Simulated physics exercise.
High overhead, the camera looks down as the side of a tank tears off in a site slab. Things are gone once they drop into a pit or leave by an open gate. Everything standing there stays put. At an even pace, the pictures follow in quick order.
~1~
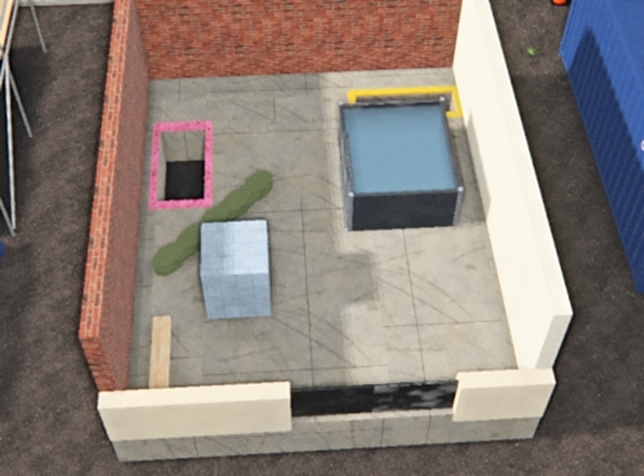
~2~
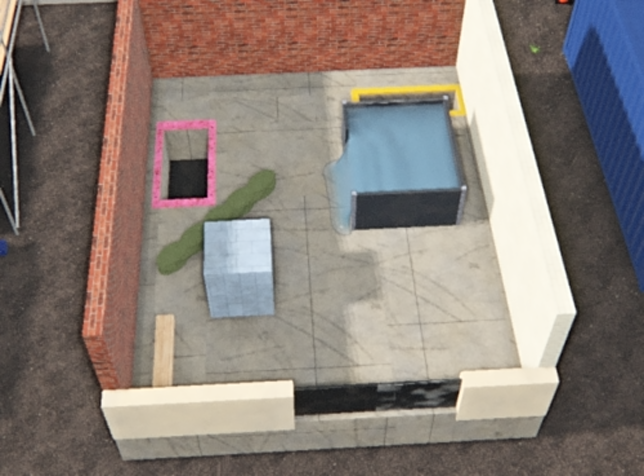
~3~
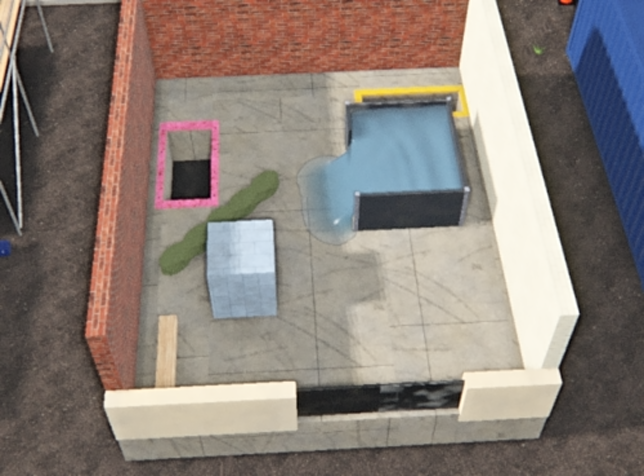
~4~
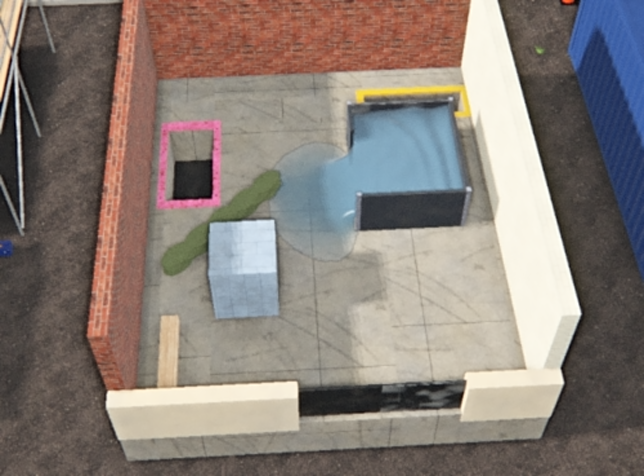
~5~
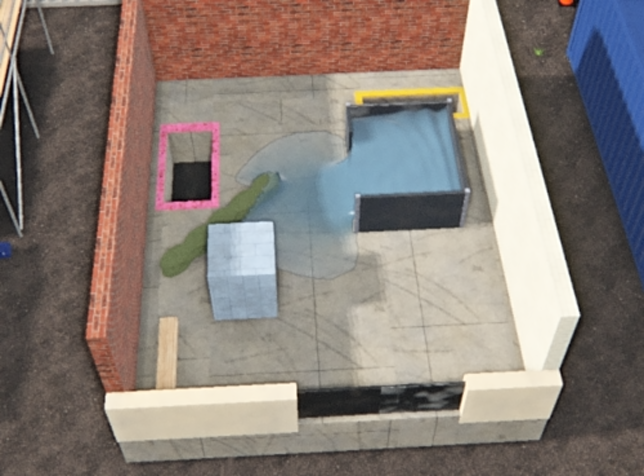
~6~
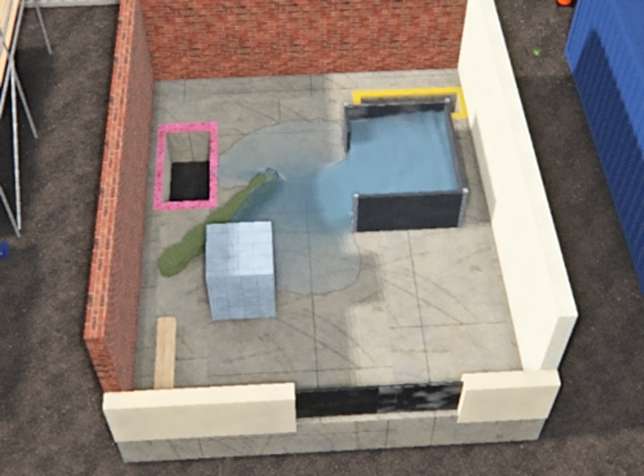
Water pours from the open left side of a dark-walled tank at the upper right of a walled concrete slab, seen from high overhead. A pink-edged pit, a long green mound and a pale blue-grey block sit to the left, between brick and cream walls. The water spreads leftward in a widening, thinning sheet, reaching the mound's upper end, while the view shifts very slightly.
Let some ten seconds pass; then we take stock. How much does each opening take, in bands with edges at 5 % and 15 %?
My prediction: The gate stays lower than five per cent; the pink pit goes higher than fifteen per cent; the yellow pit sits in the mid range.
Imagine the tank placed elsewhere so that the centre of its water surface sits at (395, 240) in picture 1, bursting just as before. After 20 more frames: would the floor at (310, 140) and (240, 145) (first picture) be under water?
Swamped, untouched.
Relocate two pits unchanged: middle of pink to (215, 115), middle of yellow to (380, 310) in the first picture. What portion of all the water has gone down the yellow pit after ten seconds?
Yellow: 25 %.
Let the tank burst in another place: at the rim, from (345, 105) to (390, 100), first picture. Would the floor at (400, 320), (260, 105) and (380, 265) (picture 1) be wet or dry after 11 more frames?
Unsoaked, then soaked, then unsoaked.
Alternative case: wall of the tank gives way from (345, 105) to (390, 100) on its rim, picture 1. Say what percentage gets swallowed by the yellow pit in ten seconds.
For yellow, roughly 55 in a hundred.
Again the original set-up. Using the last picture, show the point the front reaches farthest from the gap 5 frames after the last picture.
Front's tip: Near (138, 341).
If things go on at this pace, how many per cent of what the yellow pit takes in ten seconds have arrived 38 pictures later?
Around 5 %.
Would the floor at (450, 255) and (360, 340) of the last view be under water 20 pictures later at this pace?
High and dry, then submerged.
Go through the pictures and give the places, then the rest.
The water tank at (398, 149) is whole and still, in the first frame.
The front is at (348, 233), out from the gap at (351, 183), in the second frame.
The front is at (313, 163), out from the gap at (354, 186), in the third frame.
Water pours out at (356, 188) and has run to (273, 176), in the fourth frame.
The front is at a hidden place, out from the gap at (355, 190), in the fifth frame.
The front is at a hidden place, out from the gap at (353, 189), in the sixth frame.
A moment on, water covers 30 % of the floor; the gate 0 %, the pink pit 3 %, the yellow pit 0 %.
Next, water covers 45 % of the floor; the gate 0 %, the pink pit 6 %, the yellow pit 0 %.
Then, water covers 65 % of the floor; the gate 0 %, the pink pit 10 %, the yellow pit 0 %.
Later, water covers 80 % of the floor; the gate 0 %, the pink pit 14 %, the yellow pit 0 %.
In the end, water covers 95 % of the floor; the gate 0 %, the pink pit 18 %, the yellow pit 7 %.
